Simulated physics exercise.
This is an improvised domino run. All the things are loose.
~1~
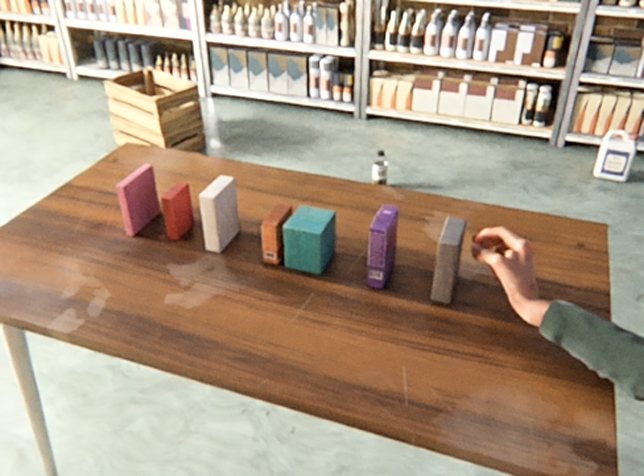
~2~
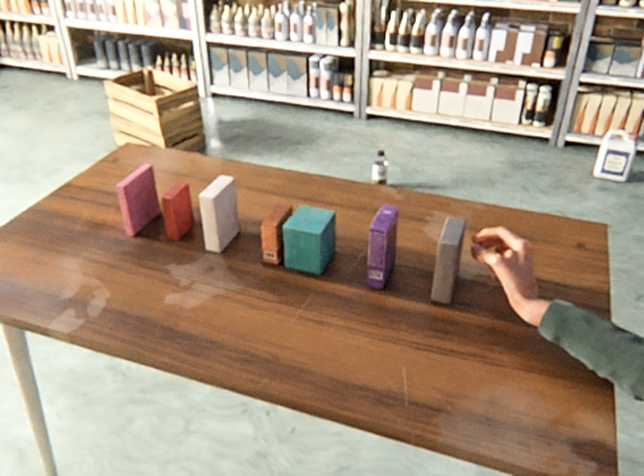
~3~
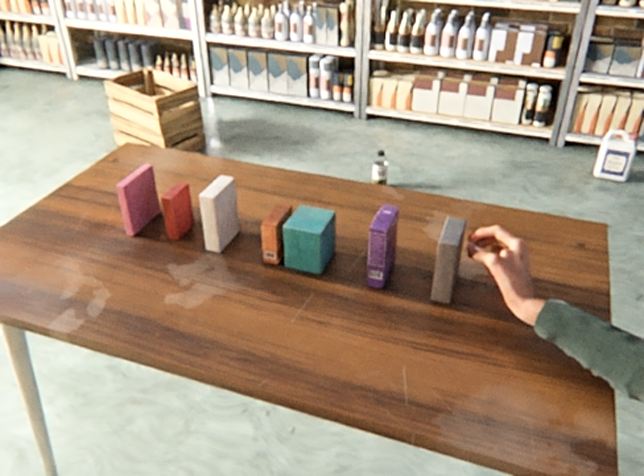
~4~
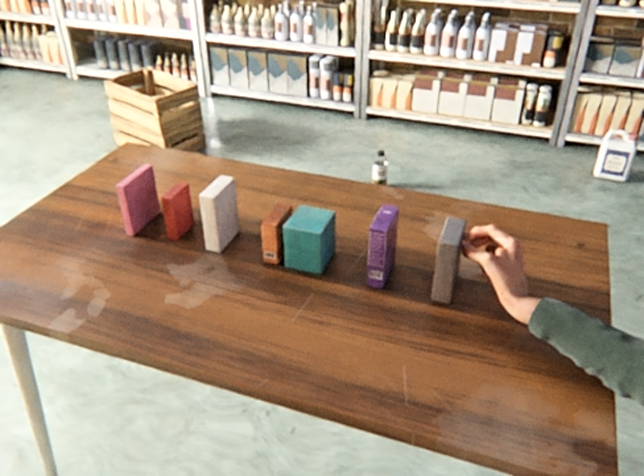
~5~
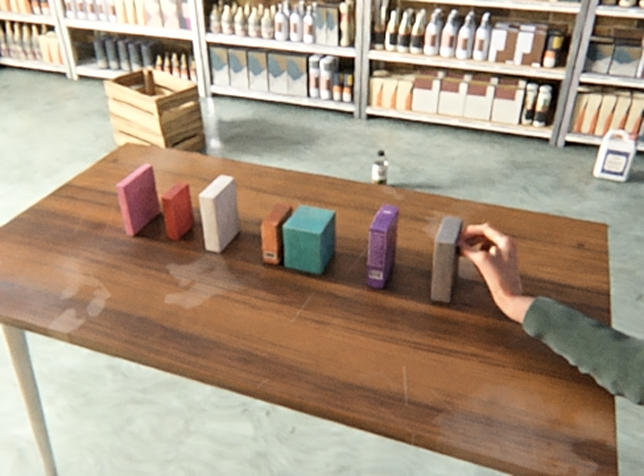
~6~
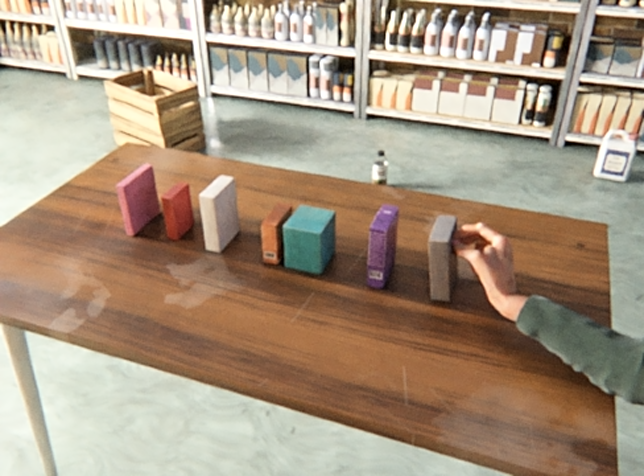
Hand in a green sleeve moving left to a grey block and tilting it slightly leftward beside a spaced row of colourful blocks.
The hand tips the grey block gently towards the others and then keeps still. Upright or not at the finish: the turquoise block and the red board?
The turquoise block stays upright and the red board stays upright.
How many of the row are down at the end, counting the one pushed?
In all, 2.
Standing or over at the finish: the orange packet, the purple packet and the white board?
The orange packet keeps standing; the purple packet topples; the white board stays upright.
Then, 0.40 s past the last view, grey block 52° over; purple packet rocked 10° from its first pose.
Then, 0.60 s past the last view, grey block 71° over; turquoise block rocked 5° from its first pose near (307, 237); purple packet rocked 49° from its first pose.
Then, 2.20 s past the last view, grey block 73° over; purple packet rocked 49° from its first pose.
Finally, down or leaning hard on the table, purple packet; the other 4 still in place. Final places as the last picture's camera would see them, turquoise block near (304, 238), red board near (178, 211).
